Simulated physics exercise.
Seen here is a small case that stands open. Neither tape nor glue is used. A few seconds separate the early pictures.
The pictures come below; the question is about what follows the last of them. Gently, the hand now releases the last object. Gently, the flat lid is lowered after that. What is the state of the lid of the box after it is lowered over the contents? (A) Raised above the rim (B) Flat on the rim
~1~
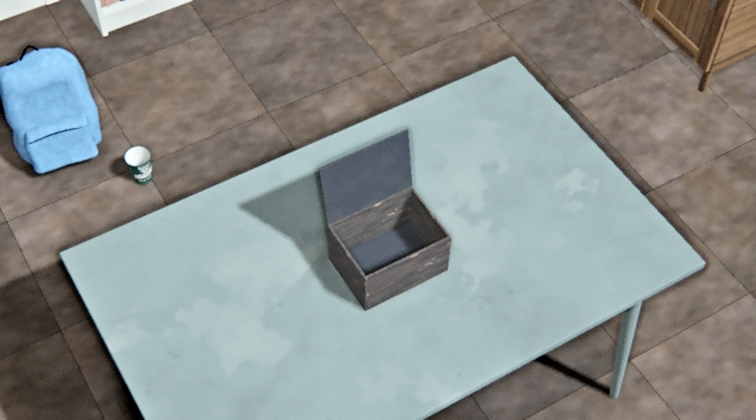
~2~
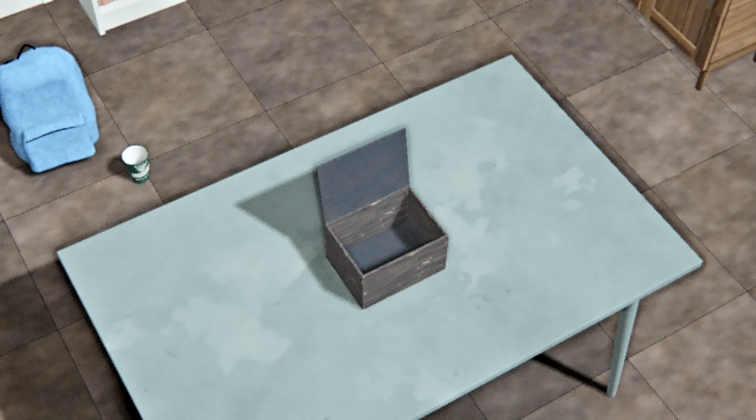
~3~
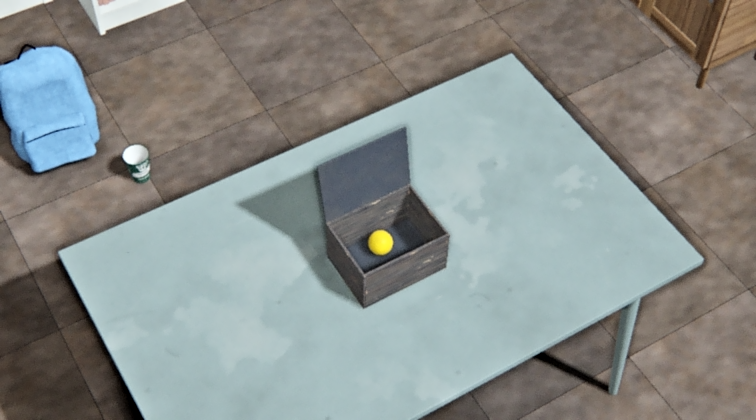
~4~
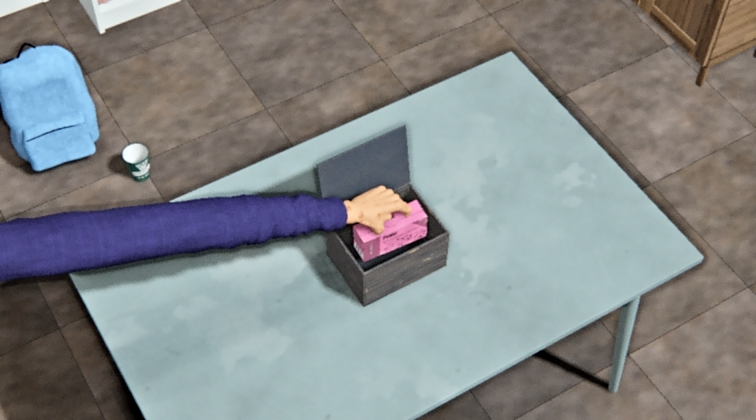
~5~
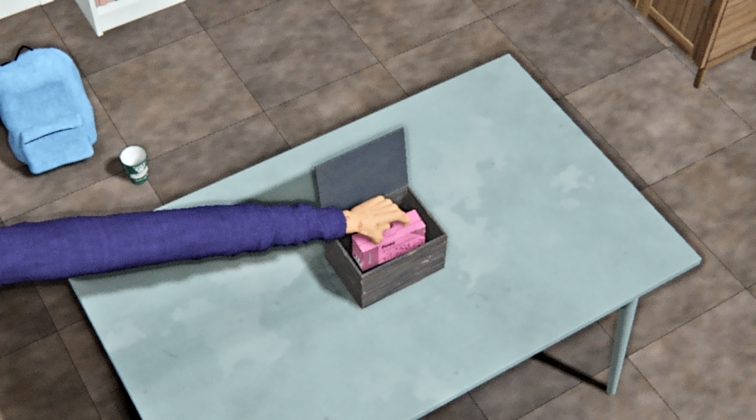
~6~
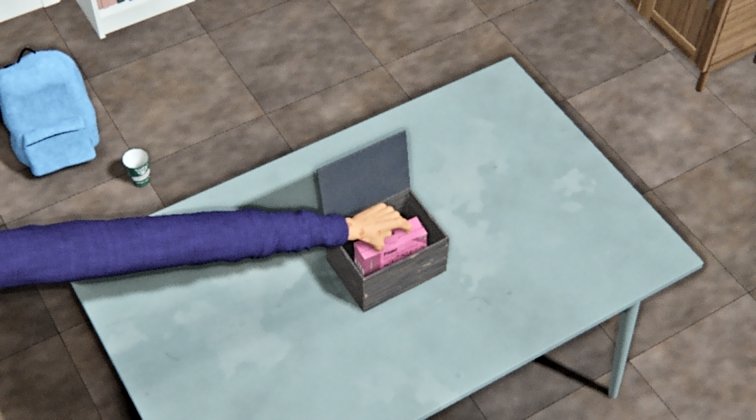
B.
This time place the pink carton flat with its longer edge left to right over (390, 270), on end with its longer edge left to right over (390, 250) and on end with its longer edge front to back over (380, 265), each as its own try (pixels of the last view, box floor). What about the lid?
First try: No gap; second try: A gap remains; third try: A gap remains.
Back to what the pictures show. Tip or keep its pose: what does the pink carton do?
The pink carton stays as placed.
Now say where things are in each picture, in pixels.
In the first picture, the last thing is not in view yet.
In the second picture, the last thing is not in view yet.
In the third picture, the last thing is not in view yet; yellow lemon (380, 243).
In the fourth picture, coming down; pink carton (390, 231).
In the fifth picture, coming down; pink carton (389, 240).
In the sixth picture, in place under the hand; pink carton (391, 247).
Then, 1.10 s past the last view, lid starting down; pink carton displaced a little near (390, 262).
Then, 1.70 s past the last view, lid 51° above the rim; pink carton displaced a little near (390, 262).
Then, 2.10 s past the last view, lid 17° above the rim; pink carton displaced a little near (390, 262).
Finally, lid shut; moved from the start, pink carton; yellow lemon still in place. Final places as the last picture's camera would see them, pink carton near (390, 262).
